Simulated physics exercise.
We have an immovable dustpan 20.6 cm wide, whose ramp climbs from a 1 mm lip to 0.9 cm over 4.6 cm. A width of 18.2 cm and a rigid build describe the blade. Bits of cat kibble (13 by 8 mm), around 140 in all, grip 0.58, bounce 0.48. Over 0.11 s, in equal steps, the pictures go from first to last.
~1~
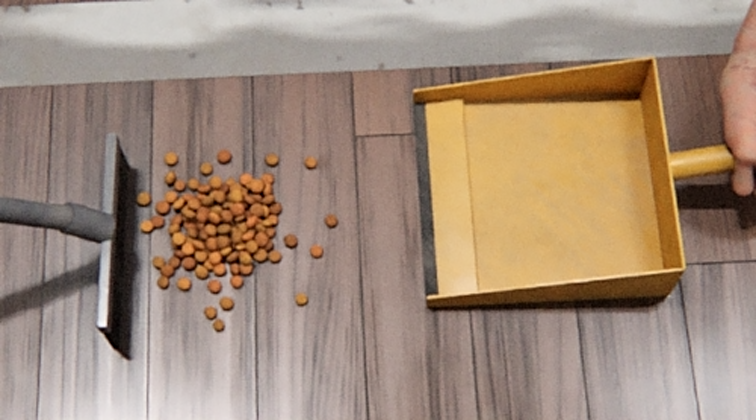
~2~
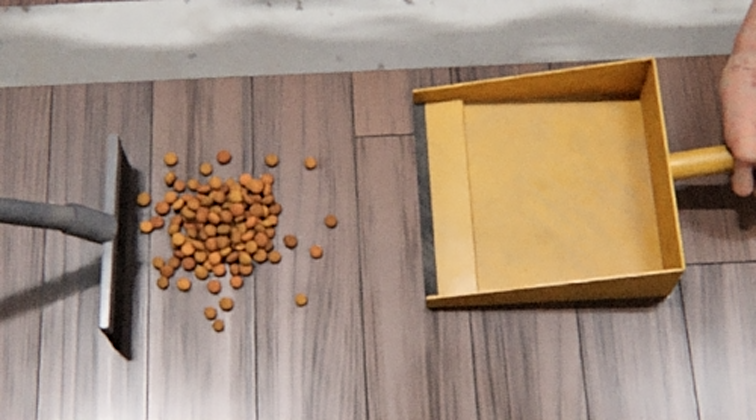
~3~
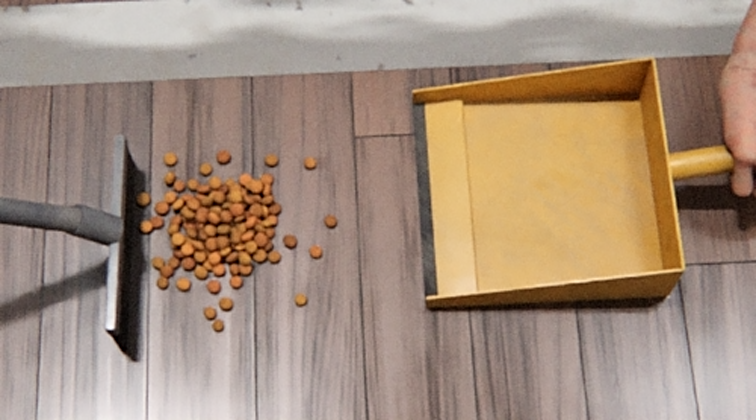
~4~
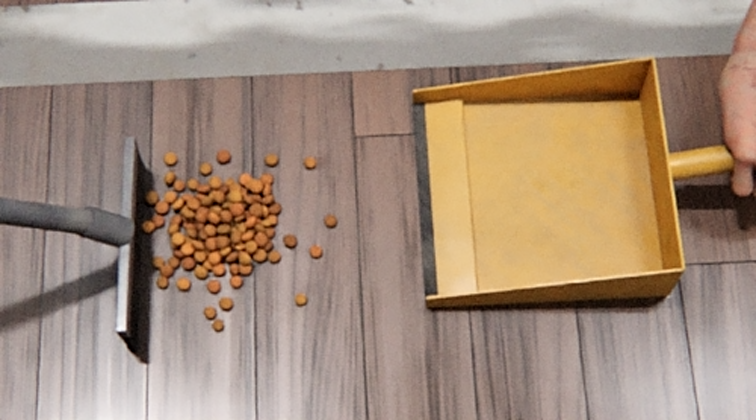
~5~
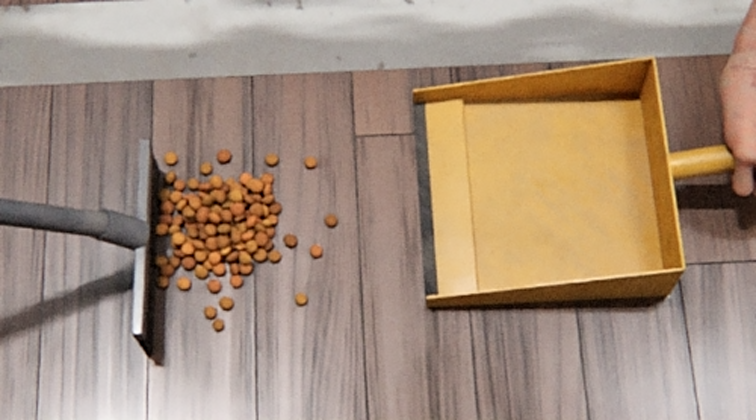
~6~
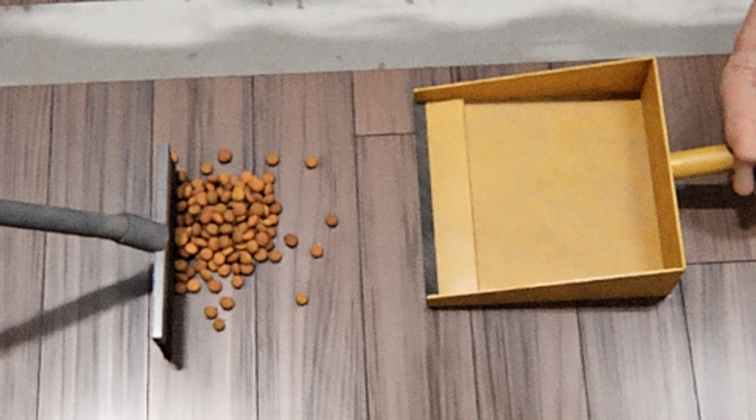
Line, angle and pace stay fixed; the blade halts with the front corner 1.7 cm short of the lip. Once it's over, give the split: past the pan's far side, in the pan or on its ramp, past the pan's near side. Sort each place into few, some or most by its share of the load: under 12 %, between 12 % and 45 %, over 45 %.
Shares: Far side: Few; pan: Some; near side: Some.
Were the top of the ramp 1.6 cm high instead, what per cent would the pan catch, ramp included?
In that case roughly 30 percent.
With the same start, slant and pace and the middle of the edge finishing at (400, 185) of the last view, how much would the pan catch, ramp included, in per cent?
About 65 per cent.
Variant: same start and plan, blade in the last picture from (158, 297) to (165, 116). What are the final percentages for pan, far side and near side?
Per cent by place - pan 35, far side 15, near side 0.
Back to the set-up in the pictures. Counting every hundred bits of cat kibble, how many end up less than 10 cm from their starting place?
Around 15 percent.
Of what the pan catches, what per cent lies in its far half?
I'd say near 0 per cent.
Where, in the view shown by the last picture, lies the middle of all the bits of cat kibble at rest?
(425, 242) or so.
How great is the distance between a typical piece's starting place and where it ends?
Around 20 centimetres.
Then, 0.16 s after the last picture, middle of the blade 12 cm from the lip; 0 % over the lip, far side 0 %, near side 5 %.
Then, 0.26 s after the last picture, middle of the blade 5 cm from the lip; 0 % over the lip, far side 0 %, near side 15 %.
Then, 0.50 s after the last picture, middle of the blade 2 cm from the lip; 40 % over the lip, far side 0 %, near side 15 %.
In the end, far side 0 %, pan 40 %, near side 15 %, in front of the lip or behind the blade 45 %.
